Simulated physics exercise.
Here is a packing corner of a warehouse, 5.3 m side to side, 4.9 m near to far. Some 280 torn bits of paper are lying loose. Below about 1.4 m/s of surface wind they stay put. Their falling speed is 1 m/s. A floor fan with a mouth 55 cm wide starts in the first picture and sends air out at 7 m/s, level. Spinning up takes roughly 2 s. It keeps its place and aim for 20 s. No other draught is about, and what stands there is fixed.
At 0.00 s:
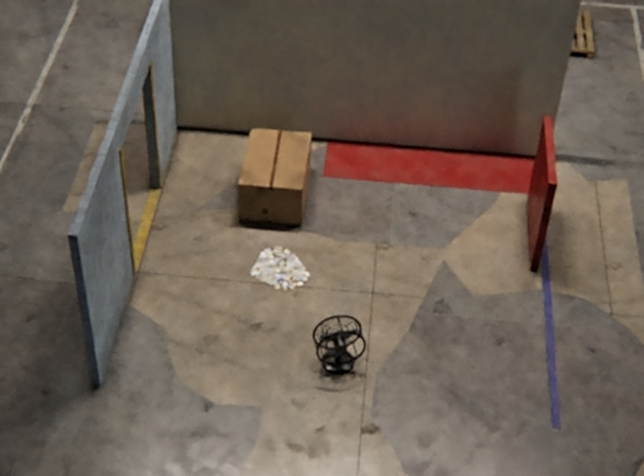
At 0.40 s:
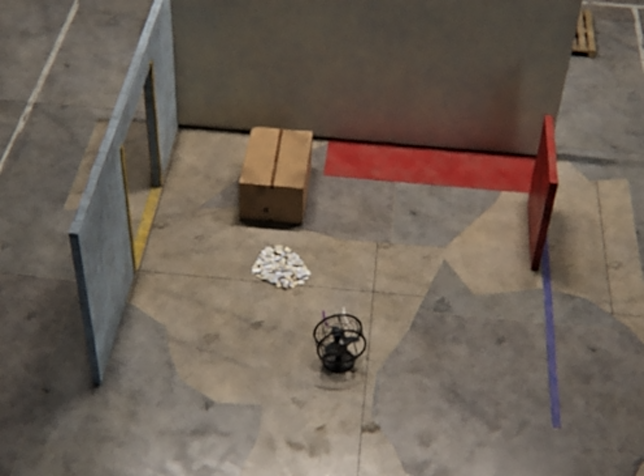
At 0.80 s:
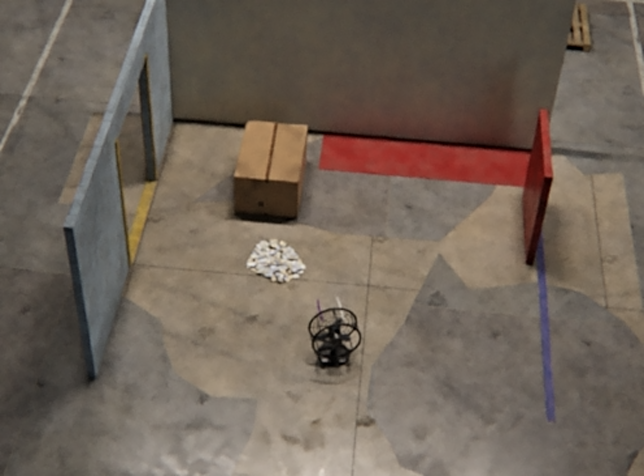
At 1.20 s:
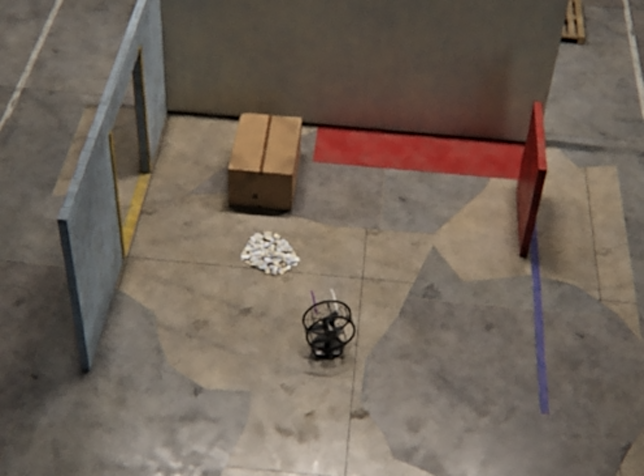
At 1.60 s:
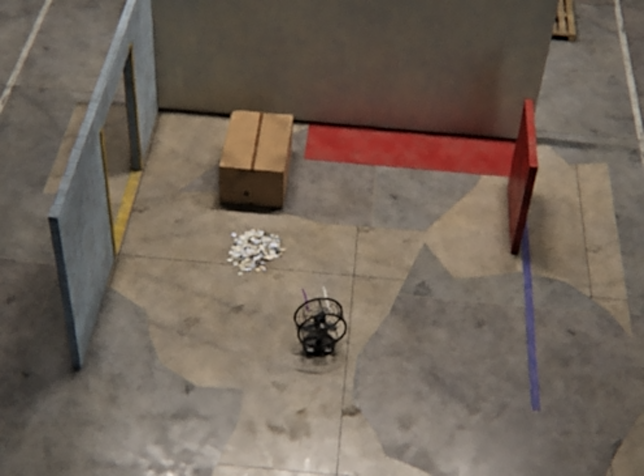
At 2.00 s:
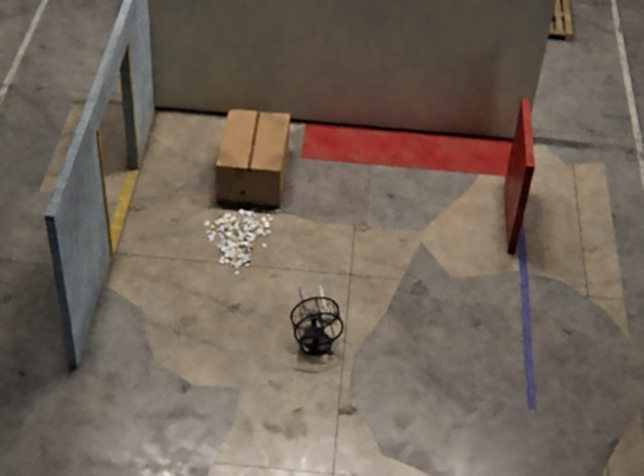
Torn bits of paper lie still near a fan, then spread toward the large carton.
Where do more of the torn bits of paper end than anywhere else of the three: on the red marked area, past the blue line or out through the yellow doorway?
The yellow one.
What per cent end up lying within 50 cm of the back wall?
Near 0 %.
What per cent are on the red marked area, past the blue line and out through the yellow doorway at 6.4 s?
About 0 % red, 0 % blue, 60 % yellow.
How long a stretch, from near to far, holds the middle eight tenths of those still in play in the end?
About 0.4 m.
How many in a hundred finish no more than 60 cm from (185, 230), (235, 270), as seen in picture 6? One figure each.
In turn about 15 %, 25 %.
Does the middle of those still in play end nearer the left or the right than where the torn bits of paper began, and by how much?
To the left, by about 0.4 m.
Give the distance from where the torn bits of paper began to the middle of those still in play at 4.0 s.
Roughly 0.4 m.
After 4.0 s the count stands so, 0 % are on the red marked area, 0 % past the blue line and 52 % out through the yellow doorway; the middle of those still in play is near (226, 236).
After 6.4 s the count stands so, 0 % are on the red marked area, 0 % past the blue line and 56 % out through the yellow doorway; the middle of those still in play is near (230, 243).
After 11.0 s the count stands so, 0 % are on the red marked area, 0 % past the blue line and 61 % out through the yellow doorway; the middle of those still in play is near (228, 244).
After 20.0 s, at the end, 0 % are on the red marked area, 0 % past the blue line and 65 % out through the yellow doorway; the middle of those still in play is near (225, 241).
